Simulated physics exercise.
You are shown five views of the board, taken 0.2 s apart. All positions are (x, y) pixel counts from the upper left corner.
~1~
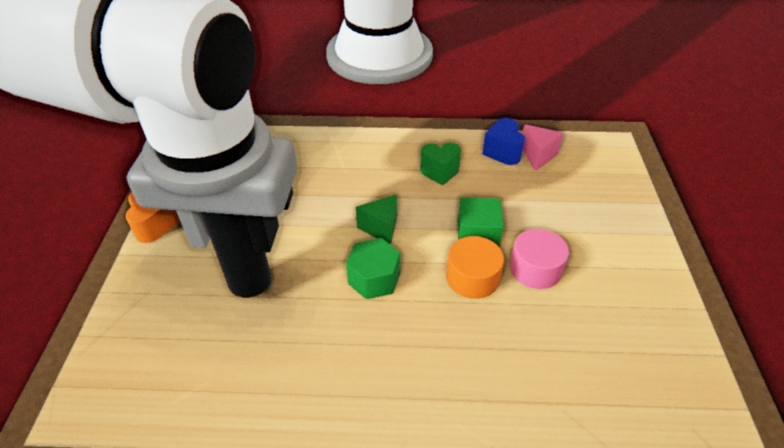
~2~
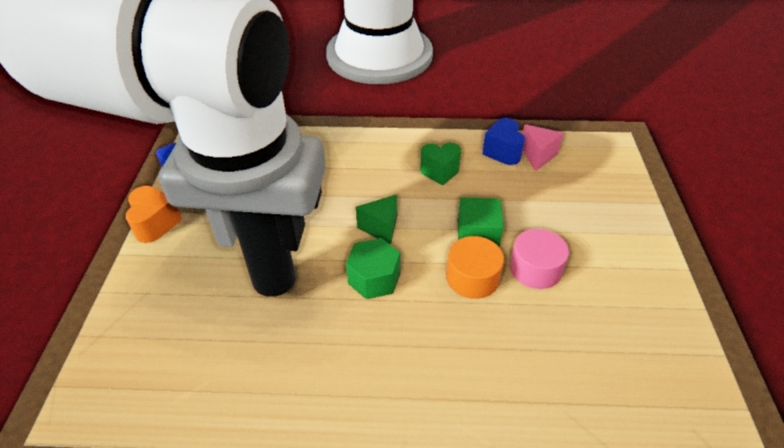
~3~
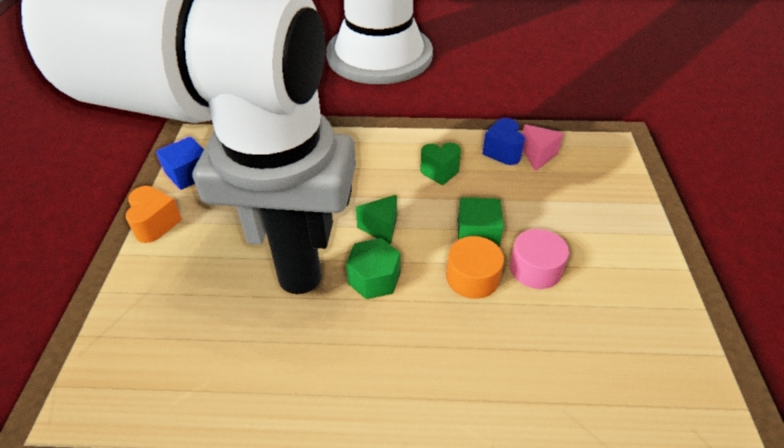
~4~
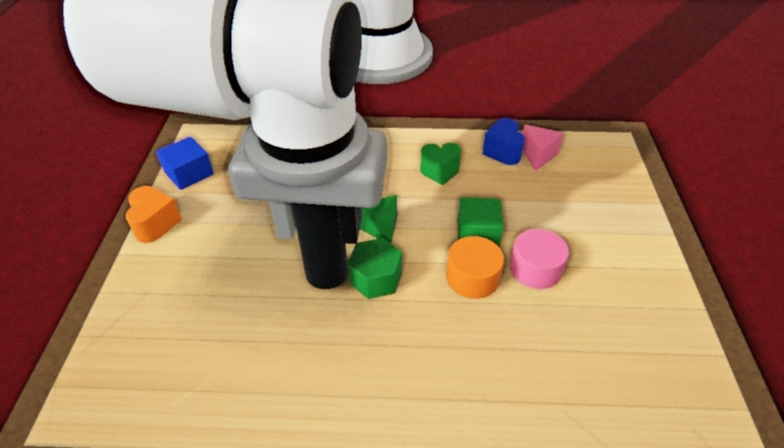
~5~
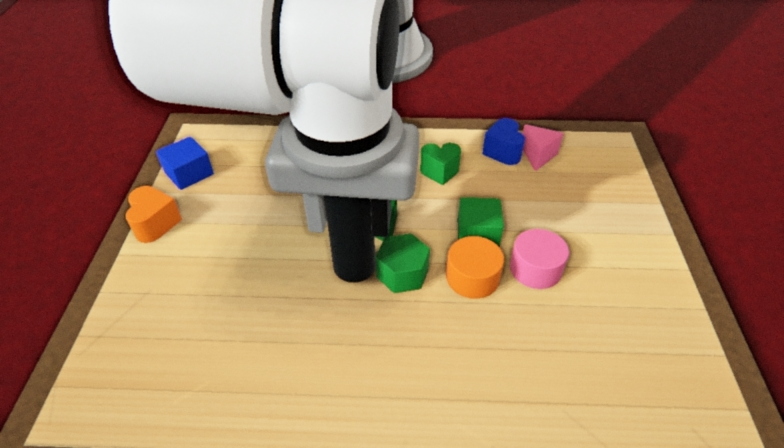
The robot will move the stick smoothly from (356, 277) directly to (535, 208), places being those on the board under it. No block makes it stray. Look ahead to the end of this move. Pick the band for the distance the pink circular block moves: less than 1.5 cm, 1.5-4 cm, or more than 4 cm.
It will fall in the middle band, 1.5 to 4 cm.
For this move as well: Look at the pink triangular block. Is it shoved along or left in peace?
By then it is still where it was.
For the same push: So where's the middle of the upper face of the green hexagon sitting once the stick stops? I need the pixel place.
Answer: (518, 233).
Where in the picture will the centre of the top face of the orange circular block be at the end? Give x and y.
Around pixel (525, 276).
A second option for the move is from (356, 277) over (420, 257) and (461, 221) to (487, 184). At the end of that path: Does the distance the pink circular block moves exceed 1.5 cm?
I'd say yes.
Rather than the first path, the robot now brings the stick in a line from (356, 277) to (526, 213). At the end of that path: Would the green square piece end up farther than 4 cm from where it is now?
Yes, I think so.
The first path, step by step. One third of the way, stick (421, 242); green hexagon (469, 237), turned 30° clockwise; orange circular block (512, 264); green square piece (496, 206), turned 30° anticlockwise; pink circular block (561, 250).
Two thirds of the way, stick (482, 219); green hexagon (516, 233), turned 95° clockwise; orange circular block (525, 276); green square piece (524, 197), turned 80° anticlockwise; pink circular block (568, 253).
At the end, stick (538, 197); green hexagon (518, 233), turned 105° clockwise; orange circular block (525, 276); green square piece (574, 177), turned 105° anticlockwise; pink circular block (570, 254); pink triangular block still.
